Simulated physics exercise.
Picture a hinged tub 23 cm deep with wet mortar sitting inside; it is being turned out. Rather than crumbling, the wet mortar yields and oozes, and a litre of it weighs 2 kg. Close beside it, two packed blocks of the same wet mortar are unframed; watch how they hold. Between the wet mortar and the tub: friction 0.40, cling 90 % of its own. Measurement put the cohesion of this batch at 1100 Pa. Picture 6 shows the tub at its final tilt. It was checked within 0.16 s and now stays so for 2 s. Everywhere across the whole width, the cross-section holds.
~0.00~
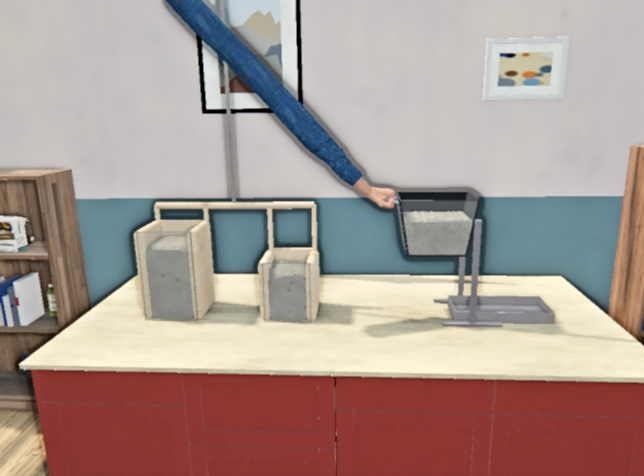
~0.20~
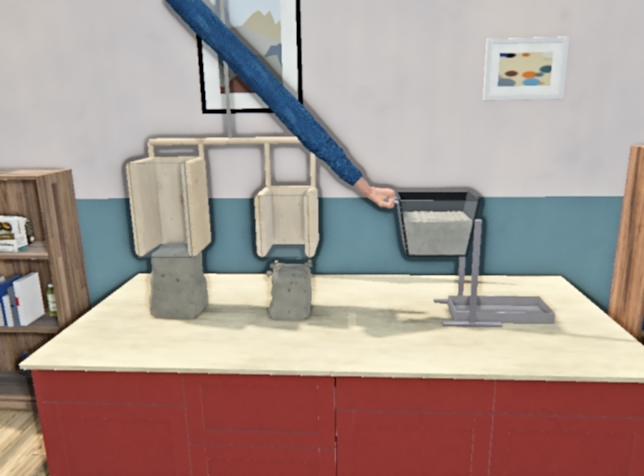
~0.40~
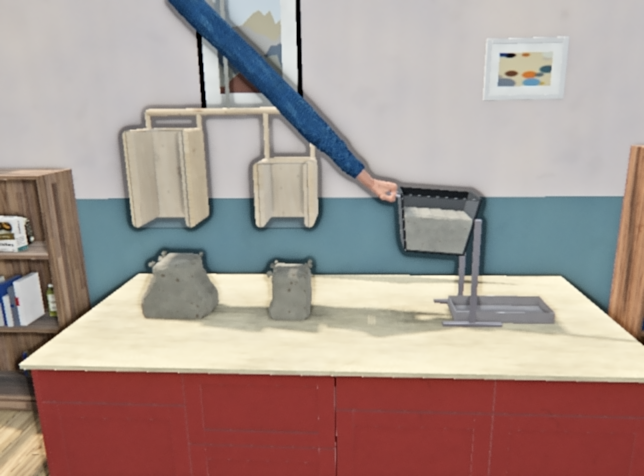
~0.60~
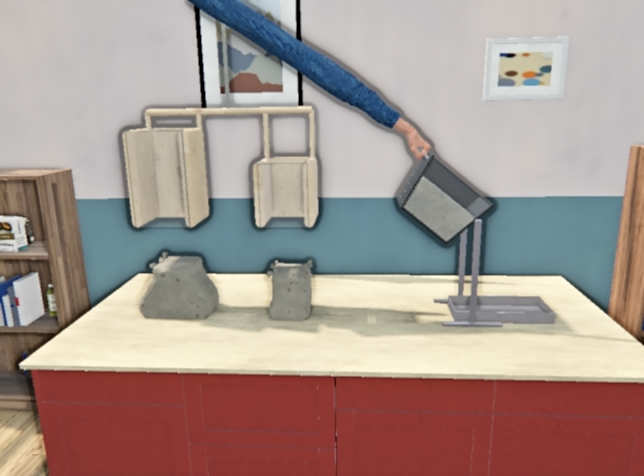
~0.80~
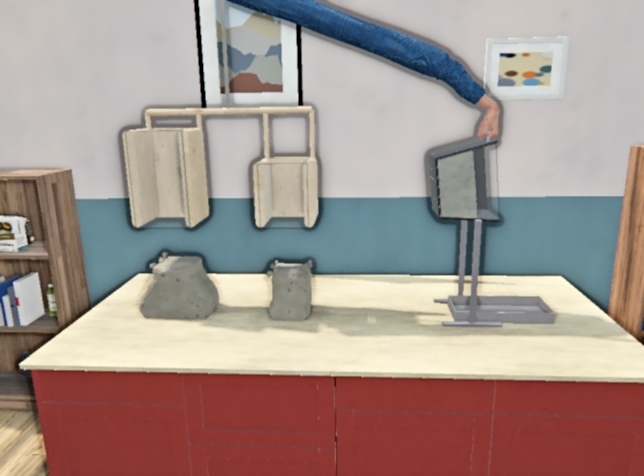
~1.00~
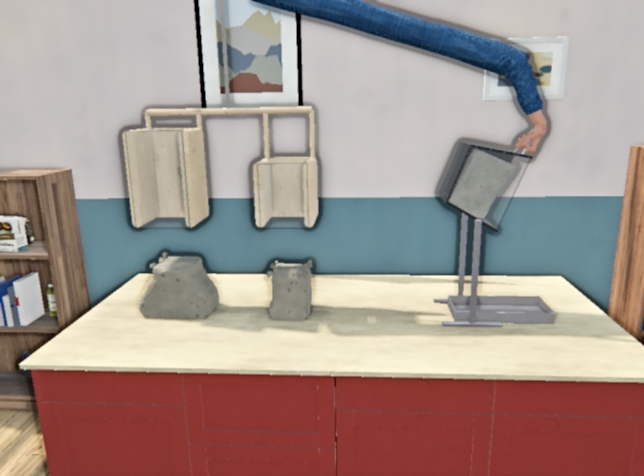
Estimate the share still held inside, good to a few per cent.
I would say about 0 percent.
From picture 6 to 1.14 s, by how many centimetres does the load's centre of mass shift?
About 11 cm.
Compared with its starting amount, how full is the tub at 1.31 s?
Close to 16 in a hundred.
After 1.14 s, the tub is at 111 degrees and holds 70 %.
After 1.31 s, the tub is at 111 degrees and holds 15 %.
After 1.48 s, the tub is at 111 degrees and holds 0 %.
After 1.65 s, the tub is at 111 degrees and holds 0 %.
After 3.00 s, the tub is at 111 degrees and holds 0 %.
